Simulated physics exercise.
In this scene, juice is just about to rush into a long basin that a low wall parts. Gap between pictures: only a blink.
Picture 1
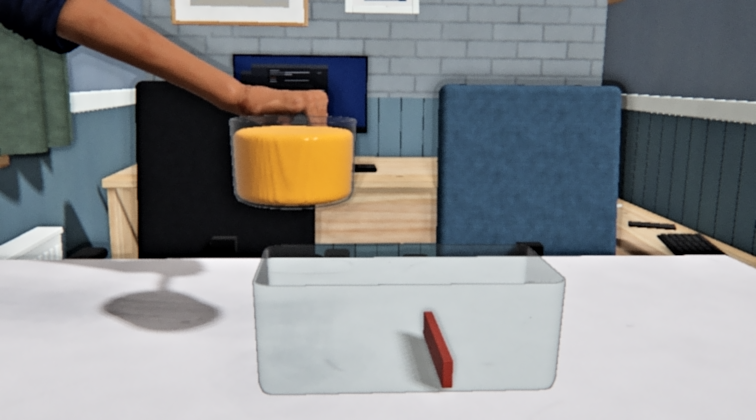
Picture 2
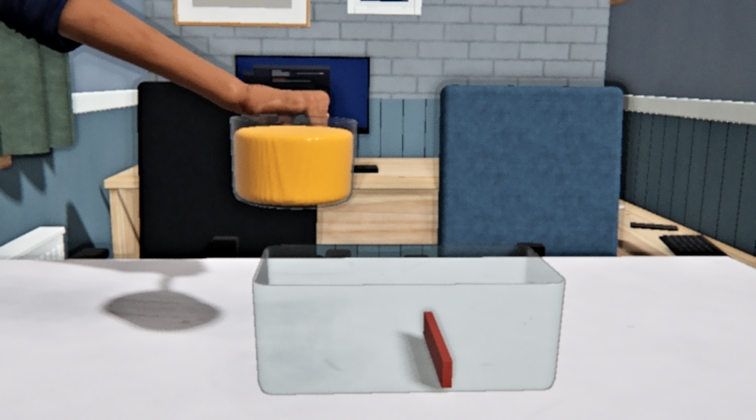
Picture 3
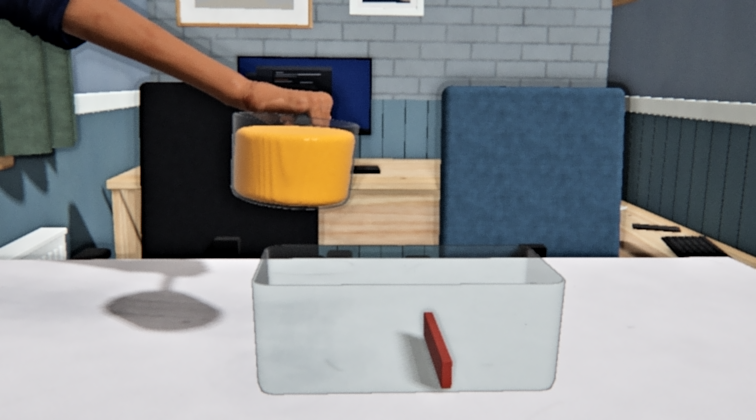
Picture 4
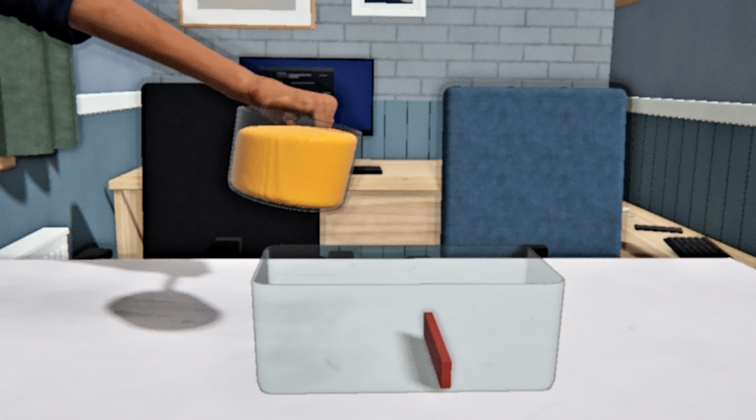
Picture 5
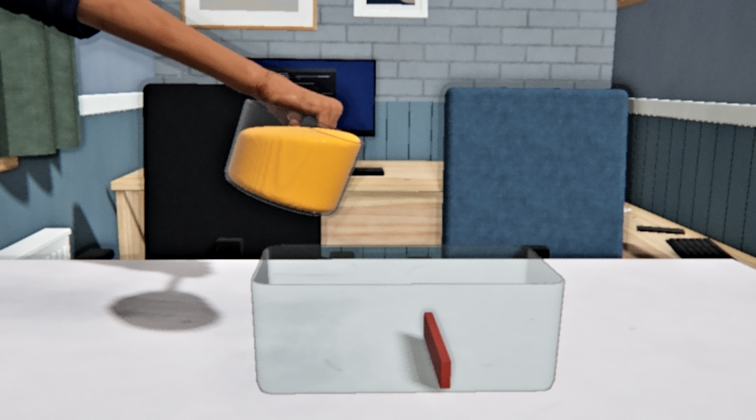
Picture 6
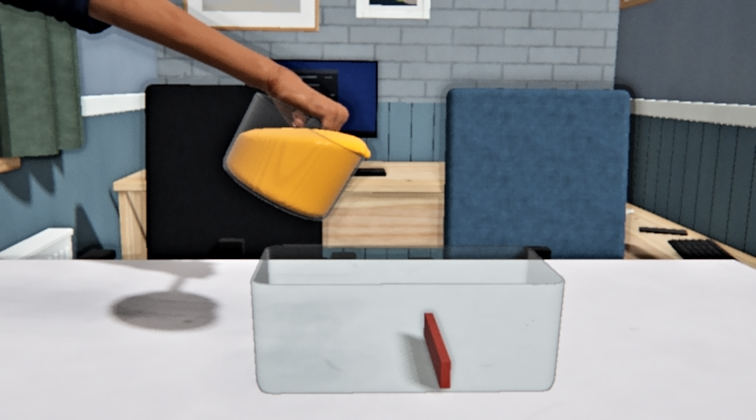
A hand tilting a clear container of orange liquid rightward above a translucent basin with a small red divider, liquid reaching the rim.
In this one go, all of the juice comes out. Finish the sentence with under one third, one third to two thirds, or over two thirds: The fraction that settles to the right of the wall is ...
The fraction that settles to the right of the wall is under one third.
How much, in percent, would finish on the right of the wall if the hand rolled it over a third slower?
Share on the right: Some 30 percent.
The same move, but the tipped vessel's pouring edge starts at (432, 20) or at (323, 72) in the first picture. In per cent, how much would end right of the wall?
The first start yields 55 per cent, the second 10 per cent.
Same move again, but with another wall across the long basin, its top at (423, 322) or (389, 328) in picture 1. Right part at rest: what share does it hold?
Record: Case 1 near 30 %, case 2 near 85 %.
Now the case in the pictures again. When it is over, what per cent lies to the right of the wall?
About 20 per cent.
A moment on, the tilt is 85° and 46 per cent is still to pour, 19 is left of the wall and 3 right of it.
Next, the tilt is 95° and 14 per cent is still to pour, 63 is left of the wall and 15 right of it.
Then the tilt is 95° and 4 per cent is still to pour, 74 is left of the wall and 16 right of it.
Later the tilt is 95° and 1 per cent is still to pour, 78 is left of the wall and 19 right of it.
At rest 78 per cent lies left of the wall, 21 right of it and 2 outside.
